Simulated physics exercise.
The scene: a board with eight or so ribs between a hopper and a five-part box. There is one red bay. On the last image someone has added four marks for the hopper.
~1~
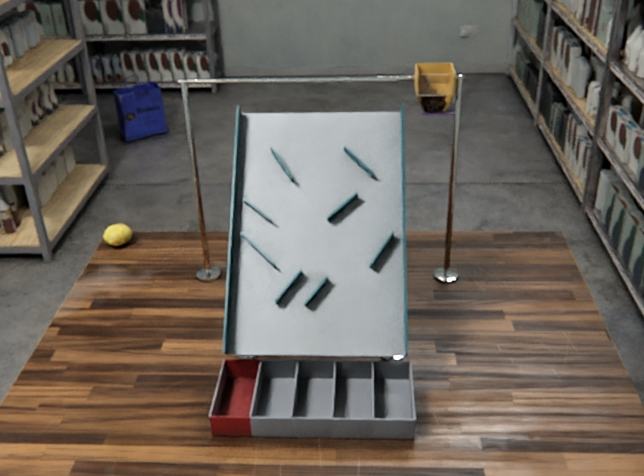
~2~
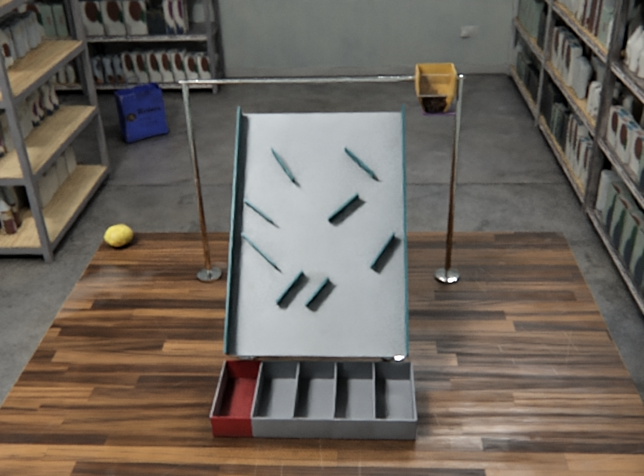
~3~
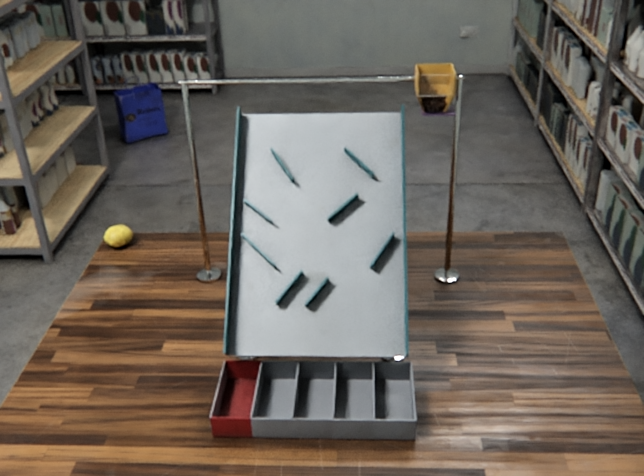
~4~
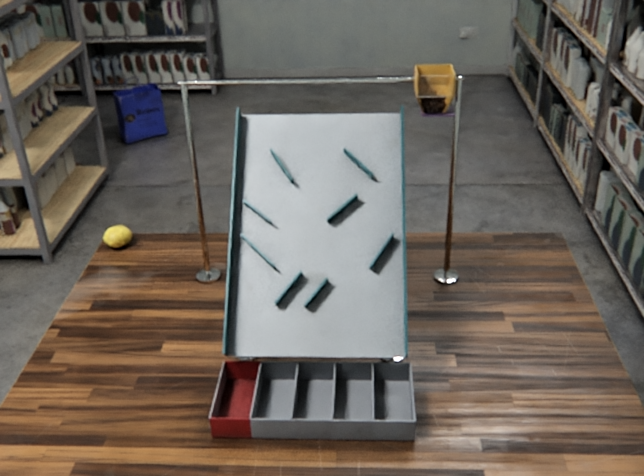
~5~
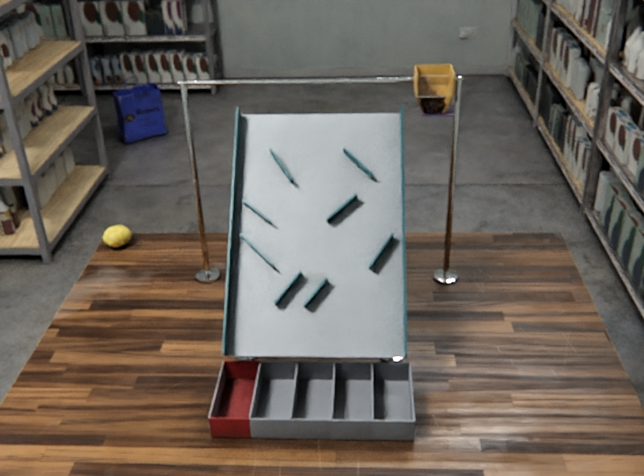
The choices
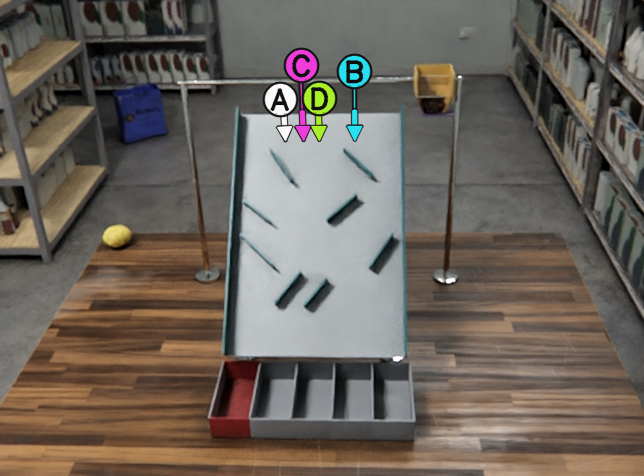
A tilted pale board with slanted green ribs stood on a wooden floor above a five-part box with one red bay, while a small yellow hopper sat at upper right; nothing visibly moved.
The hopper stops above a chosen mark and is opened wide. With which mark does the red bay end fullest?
Choose D.
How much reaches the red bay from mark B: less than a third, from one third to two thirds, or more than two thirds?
Less than a third.
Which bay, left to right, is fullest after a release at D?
The first from the left.
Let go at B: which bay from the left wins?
The fifth from the left.
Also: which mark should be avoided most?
It is B.
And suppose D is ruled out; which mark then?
C.
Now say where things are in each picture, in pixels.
Hopper (433, 102), allspice berries, door shut, in the first picture.
Ribs (272, 148) to (293, 179), (345, 147) to (374, 174), (244, 199) to (271, 220), in the second picture.
Ribs (328, 219) to (358, 193), (242, 233) to (274, 265), (371, 266) to (394, 232), in the third picture.
Ribs (275, 303) to (301, 271), (305, 306) to (327, 278), in the fourth picture.
Red bay (230, 426), number 1 of 5 from the left, in the fifth picture.
On the marked copy, mark A meets the board at (285, 135); mark B meets the board at (354, 135); mark C meets the board at (303, 135); mark D meets the board at (319, 135).
If A is chosen, roughly a quarter in the red bay, roughly two thirds in other bays, about a tenth outside the box.
If B is chosen, about a tenth in the red bay, the larger part in other bays, about a tenth outside the box.
If C is chosen, roughly half in the red bay, roughly half in other bays, just a few outside the box.
If D is chosen, roughly two thirds in the red bay, roughly a third in other bays, just a few outside the box.
